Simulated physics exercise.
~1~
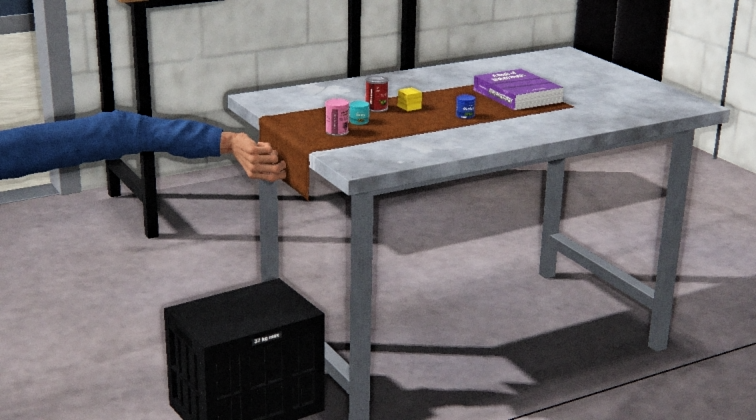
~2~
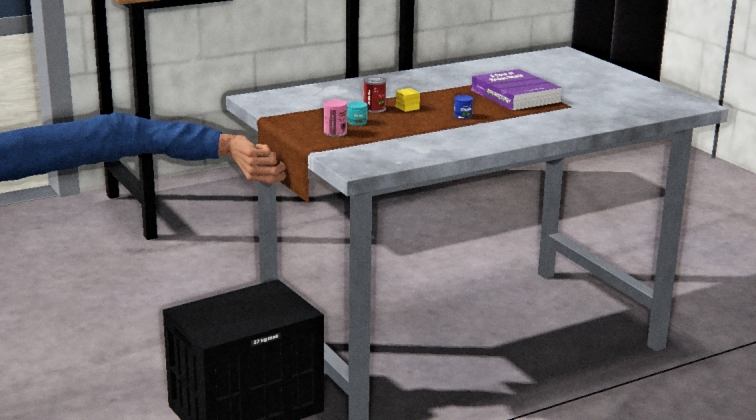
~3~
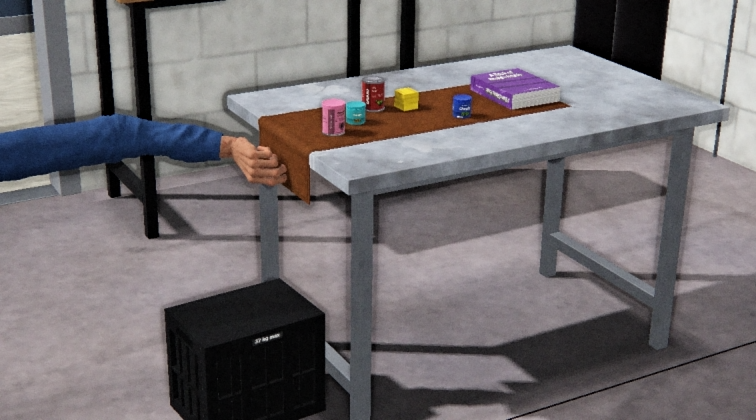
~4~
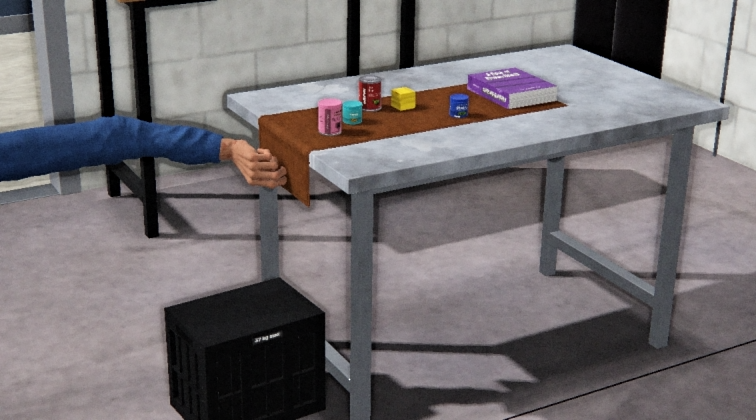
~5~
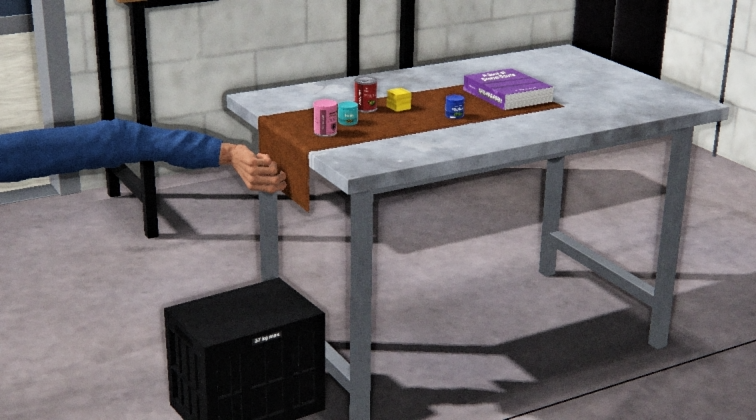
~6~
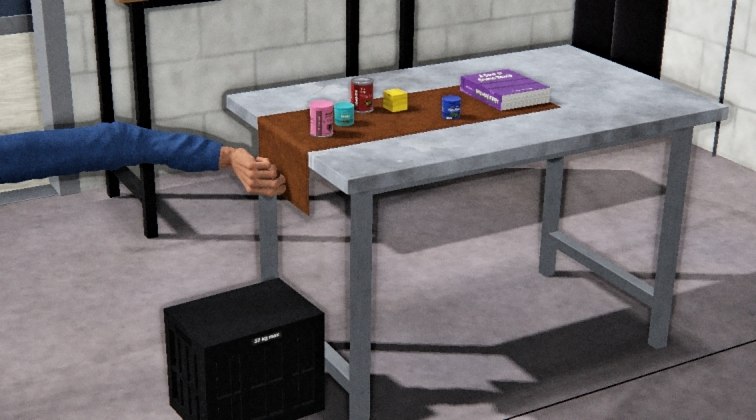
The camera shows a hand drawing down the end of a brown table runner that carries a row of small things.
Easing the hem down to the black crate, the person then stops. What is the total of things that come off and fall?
Drops: Three.
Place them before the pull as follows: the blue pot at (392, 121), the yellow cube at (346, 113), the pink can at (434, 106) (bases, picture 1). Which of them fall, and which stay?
Note: Blue pot lost; yellow cube lost; pink can kept on top.
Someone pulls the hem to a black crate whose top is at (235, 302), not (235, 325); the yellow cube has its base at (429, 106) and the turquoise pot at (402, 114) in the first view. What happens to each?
The yellow cube ends up still on top and the turquoise pot ends up still on top.
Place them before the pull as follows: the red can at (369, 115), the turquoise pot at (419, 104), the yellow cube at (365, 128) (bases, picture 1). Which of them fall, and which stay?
Record - red can lost; turquoise pot retained; yellow cube lost.
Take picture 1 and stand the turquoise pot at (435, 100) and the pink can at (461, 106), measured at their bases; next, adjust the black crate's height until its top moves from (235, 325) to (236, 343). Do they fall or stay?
In the end the turquoise pot is still on top and the pink can is still on top.
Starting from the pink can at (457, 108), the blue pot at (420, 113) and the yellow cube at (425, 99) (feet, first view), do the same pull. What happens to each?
Of the three, the pink can stays aloft, the blue pot stays aloft and the yellow cube stays aloft.
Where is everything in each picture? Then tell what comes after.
In the first frame, hem (309, 201); pink can (337, 102); turquoise pot (359, 104); red can (377, 79); yellow cube (410, 91); blue pot (466, 98); top of the crate (235, 325).
In the second frame, hem (309, 203); pink can (335, 103).
In the third frame, hem (310, 205); turquoise pot (356, 104).
In the fourth frame, hem (309, 208); red can (370, 79); top of the crate (236, 325).
In the fifth frame, hem (309, 212); yellow cube (399, 91).
In the sixth frame, hem (309, 216); pink can (321, 104); turquoise pot (344, 105); red can (362, 80); yellow cube (395, 92); blue pot (452, 98).
A little later, hem near (283, 230); pink can gone.
Next, hem near (281, 278); pink can and turquoise pot gone.
Later still, hem on the crate; pink can, turquoise pot and red can gone.
When it is over, hem on the crate; pink can, turquoise pot and red can gone. The workbench loses three.
